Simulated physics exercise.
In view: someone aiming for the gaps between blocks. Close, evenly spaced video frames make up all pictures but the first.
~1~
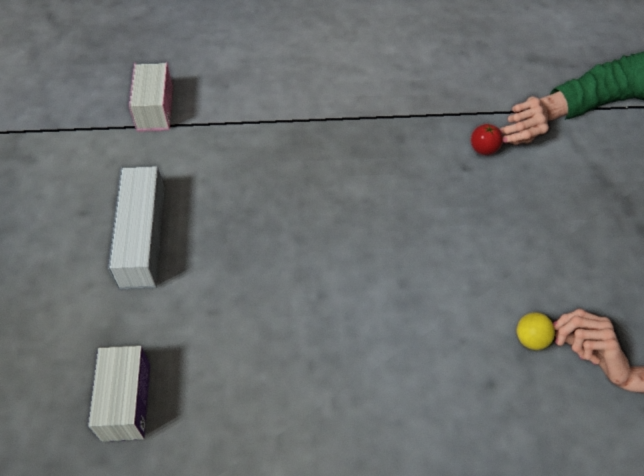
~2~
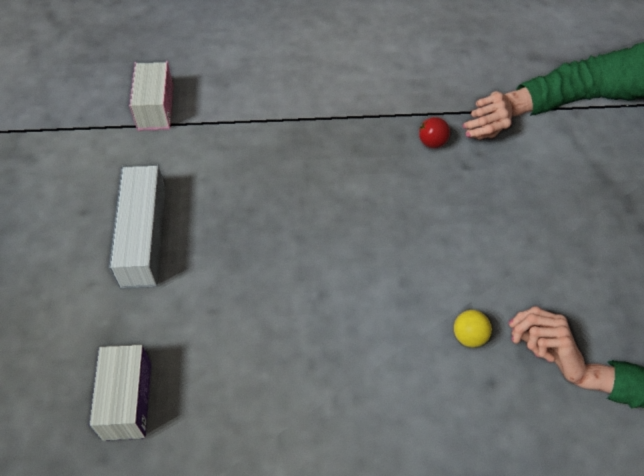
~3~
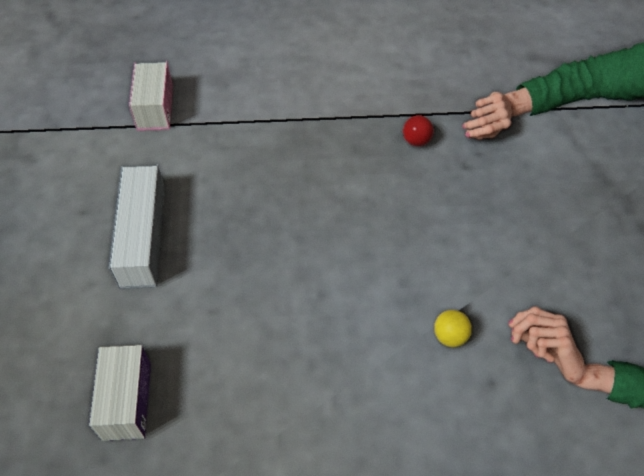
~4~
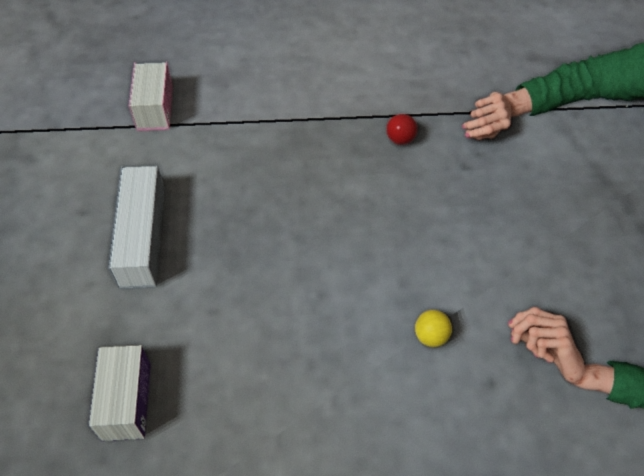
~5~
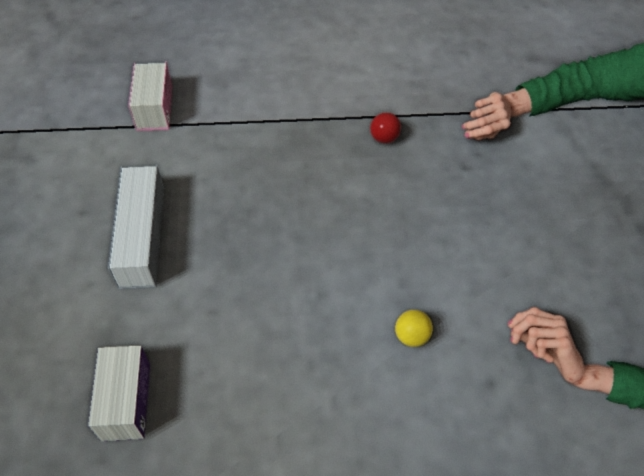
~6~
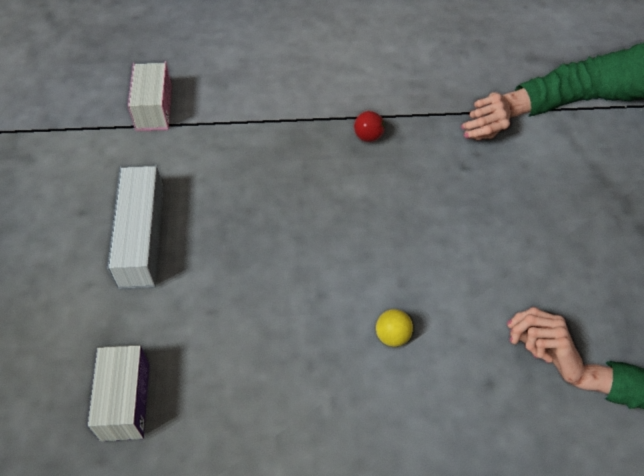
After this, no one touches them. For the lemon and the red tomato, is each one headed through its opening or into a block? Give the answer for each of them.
My prediction: I expect the lemon to get past the blocks; I expect the red tomato to be kept back by a block.
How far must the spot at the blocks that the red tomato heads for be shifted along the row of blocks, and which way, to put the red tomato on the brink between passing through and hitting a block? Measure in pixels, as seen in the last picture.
Shift approx. 20 px, down.
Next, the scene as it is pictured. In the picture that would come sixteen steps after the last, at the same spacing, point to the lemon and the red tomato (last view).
Around (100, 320), and around (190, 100).
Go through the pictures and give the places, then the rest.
Lemon (536, 331) under the hand; red tomato (487, 139) under the hand; purple book (121, 393), in the first picture.
Lemon (473, 328); red tomato (434, 133), in the second picture.
Lemon (453, 329); red tomato (418, 131), in the third picture.
Lemon (433, 328); red tomato (402, 130), in the fourth picture.
Lemon (414, 328); red tomato (386, 128), in the fifth picture.
Lemon (395, 328); red tomato (370, 127); pink book (151, 96), in the sixth picture.
Then, 0.30 s later than the last frame, lemon heading on near (254, 325); red tomato heading on near (256, 115).
Then, 0.76 s later than the last frame, lemon heading on near (48, 321); red tomato coming back near (188, 97).
Then, 1.22 s later than the last frame, lemon heading on; red tomato moving sideways near (194, 83).
When it is over, the lemon gets between the blocks; the red tomato is stopped.
